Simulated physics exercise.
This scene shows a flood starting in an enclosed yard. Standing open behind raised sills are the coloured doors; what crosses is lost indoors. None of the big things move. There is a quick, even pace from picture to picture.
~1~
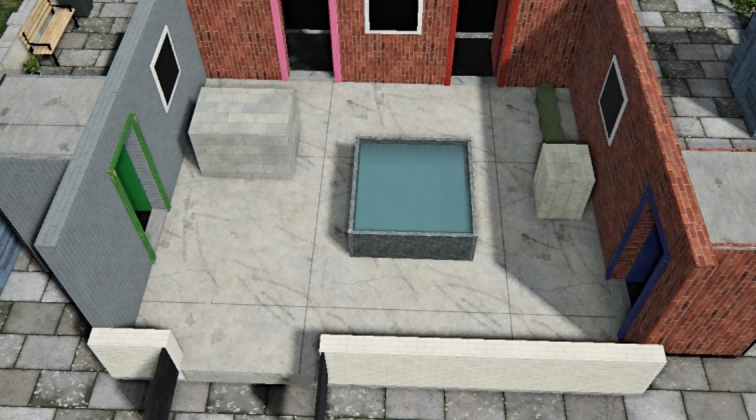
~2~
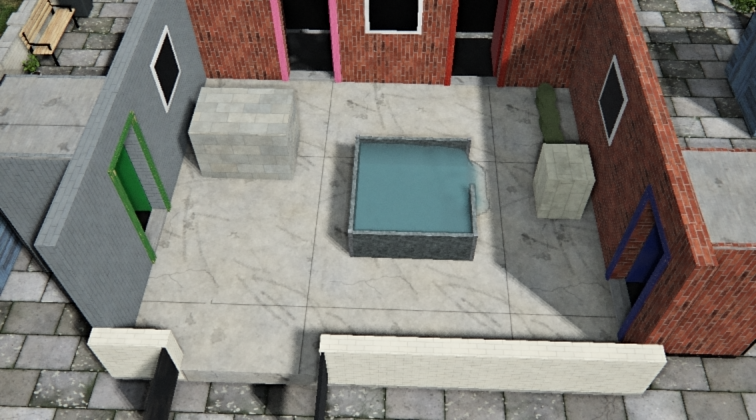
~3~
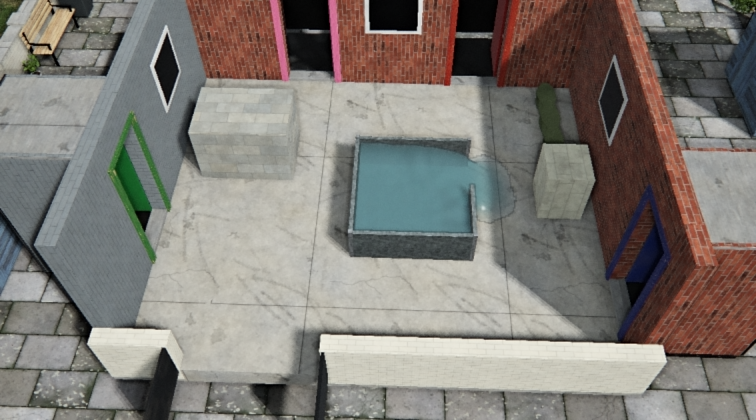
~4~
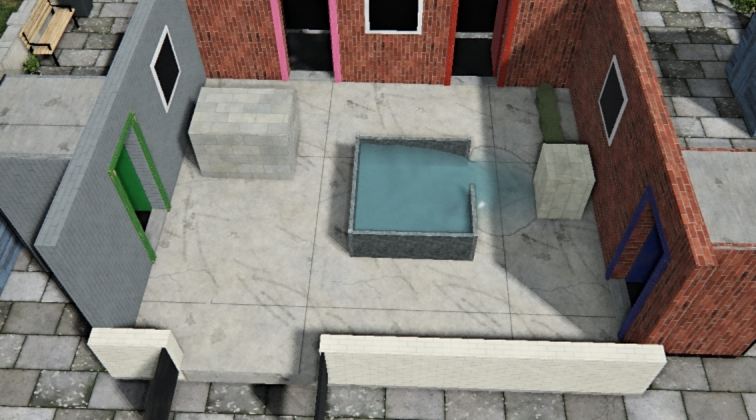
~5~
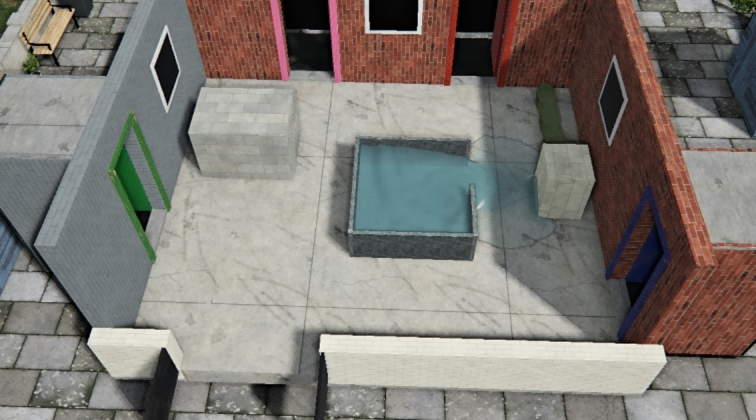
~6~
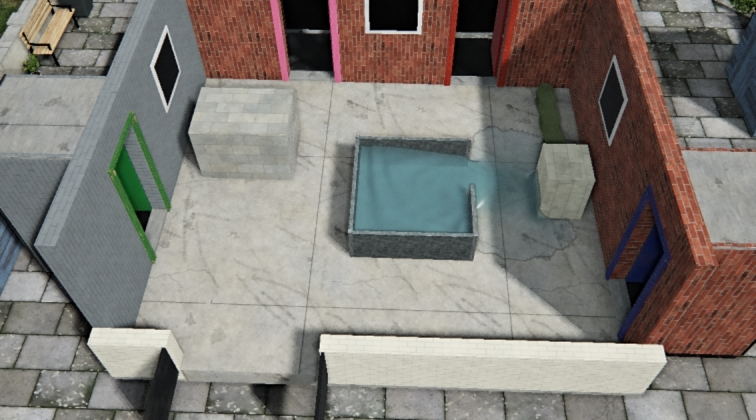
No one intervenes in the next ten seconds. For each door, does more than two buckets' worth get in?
In the end I expect the blue door to let through too much. I expect the red door to let through too much. I expect the pink door to let through an acceptable amount. I expect the green door to let through an acceptable amount.
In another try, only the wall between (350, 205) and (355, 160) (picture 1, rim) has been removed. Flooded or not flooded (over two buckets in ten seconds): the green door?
Green door: Tops the limit.
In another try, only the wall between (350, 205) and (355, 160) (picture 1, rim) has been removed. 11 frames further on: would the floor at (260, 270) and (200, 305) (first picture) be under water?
Note: Point one inundated; point two inundated.
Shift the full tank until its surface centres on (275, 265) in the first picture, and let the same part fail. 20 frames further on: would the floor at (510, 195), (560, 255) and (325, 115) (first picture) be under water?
The first spot ends up sodden, the second sodden and the third left untouched.
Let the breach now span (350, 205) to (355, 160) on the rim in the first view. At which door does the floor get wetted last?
You want the one in blue.
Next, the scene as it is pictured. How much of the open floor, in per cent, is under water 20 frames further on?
About 40 per cent.
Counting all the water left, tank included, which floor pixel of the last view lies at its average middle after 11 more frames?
(468, 194).
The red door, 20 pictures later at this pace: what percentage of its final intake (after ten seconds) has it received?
About 20 per cent.
A moment on, water covers 15 % of the floor; the blue door not reached, the red door not reached, the pink door not reached, the green door not reached.
Next, water covers 25 % of the floor; the blue door under two buckets in, the red door wet at the sill, nothing in, the pink door not reached, the green door not reached.
Then, water covers 40 % of the floor; the blue door under two buckets in, the red door over two buckets in, the pink door not reached, the green door not reached.
Later, water covers 70 % of the floor; the blue door over two buckets in, the red door over two buckets in, the pink door wet at the sill, nothing in, the green door not reached.
In the end, water covers 95 % of the floor; the blue door over two buckets in, the red door far over two buckets in, the pink door wet at the sill, nothing in, the green door wet at the sill, nothing in.
